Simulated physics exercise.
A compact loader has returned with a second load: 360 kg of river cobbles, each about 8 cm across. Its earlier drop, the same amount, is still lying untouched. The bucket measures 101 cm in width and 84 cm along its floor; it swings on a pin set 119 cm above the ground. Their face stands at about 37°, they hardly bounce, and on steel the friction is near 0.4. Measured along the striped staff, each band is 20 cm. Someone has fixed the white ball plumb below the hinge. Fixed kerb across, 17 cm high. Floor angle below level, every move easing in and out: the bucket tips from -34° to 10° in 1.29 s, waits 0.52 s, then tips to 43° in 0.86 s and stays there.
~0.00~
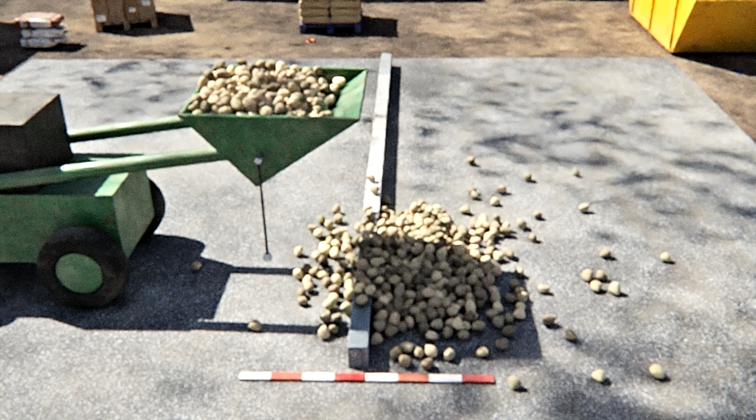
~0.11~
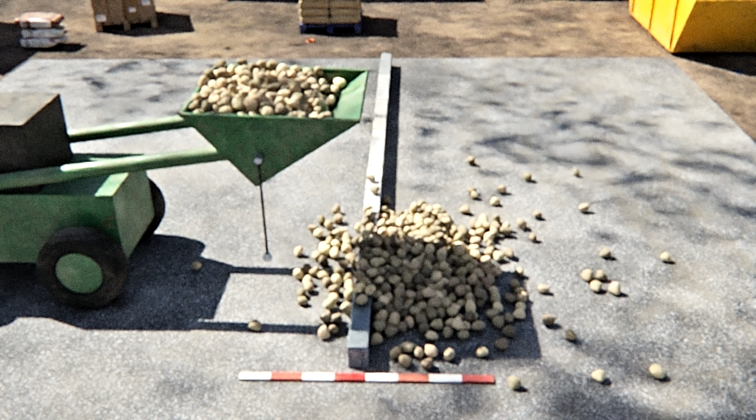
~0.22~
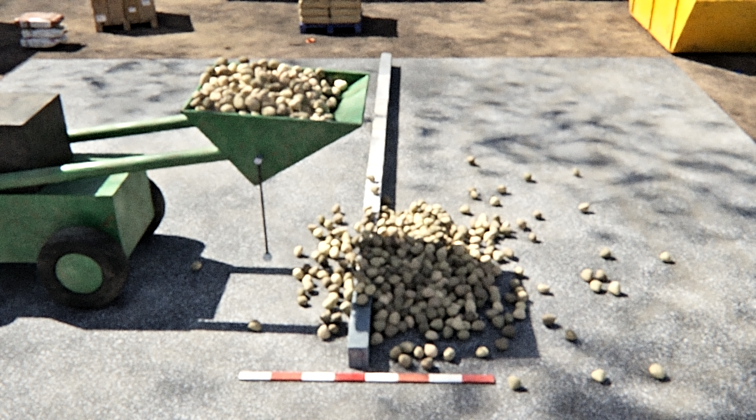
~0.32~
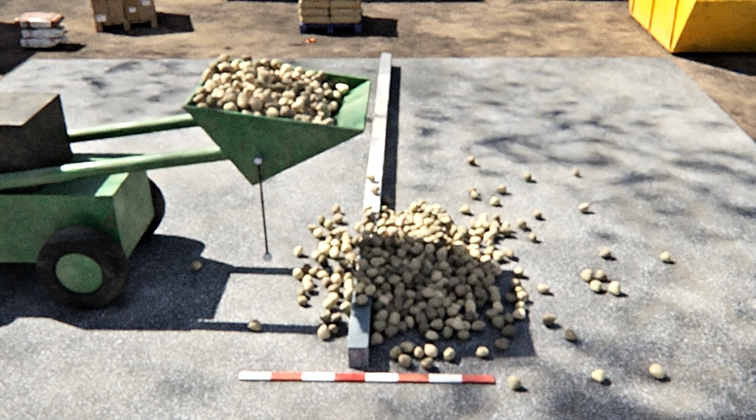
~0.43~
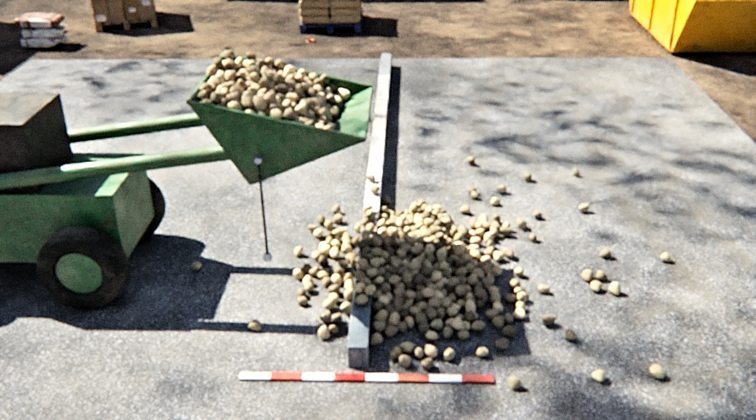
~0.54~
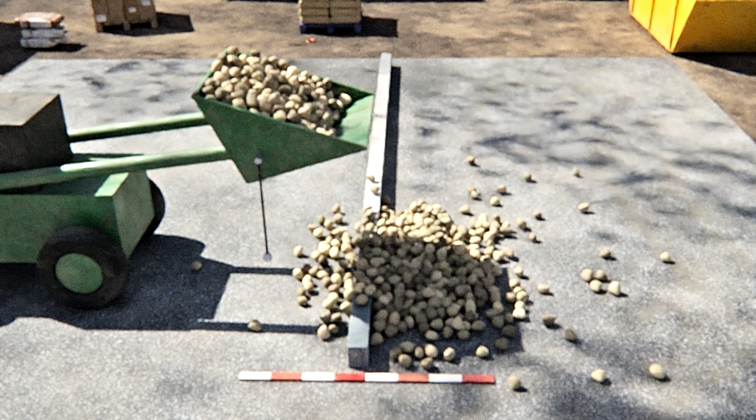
A green loader slowly tilts its bucket of round stones beside a heap across a kerb.
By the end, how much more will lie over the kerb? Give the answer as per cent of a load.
About 62 per cent.
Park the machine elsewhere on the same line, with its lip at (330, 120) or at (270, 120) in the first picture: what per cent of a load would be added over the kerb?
First place: Roughly 35 %; second place: Roughly 0 %.
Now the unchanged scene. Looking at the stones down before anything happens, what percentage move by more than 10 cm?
Some 5 percent, give or take.
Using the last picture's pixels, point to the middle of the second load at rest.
(390, 254).
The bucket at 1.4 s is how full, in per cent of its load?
Some 100 %, roughly, is held.
After 1.0 s the floor is at 3°; in per cent of one load, 100 in the bucket, 14 on this side of the kerb, 87 over the kerb; the foremost stones are at (610, 258).
After 1.4 s the floor is at 10°; in per cent of one load, 99 in the bucket, 14 on this side of the kerb, 88 over the kerb; the foremost stones are at (610, 258).
After 3.1 s the floor is at 43°; in per cent of one load, 0 in the bucket, 53 on this side of the kerb, 148 over the kerb; the foremost stones are at (610, 258).
After 5.6 s the floor is at 43°; in per cent of one load, 0 in the bucket, 51 on this side of the kerb, 149 over the kerb; the foremost stones are at (610, 258). Net gain over the kerb, 62.
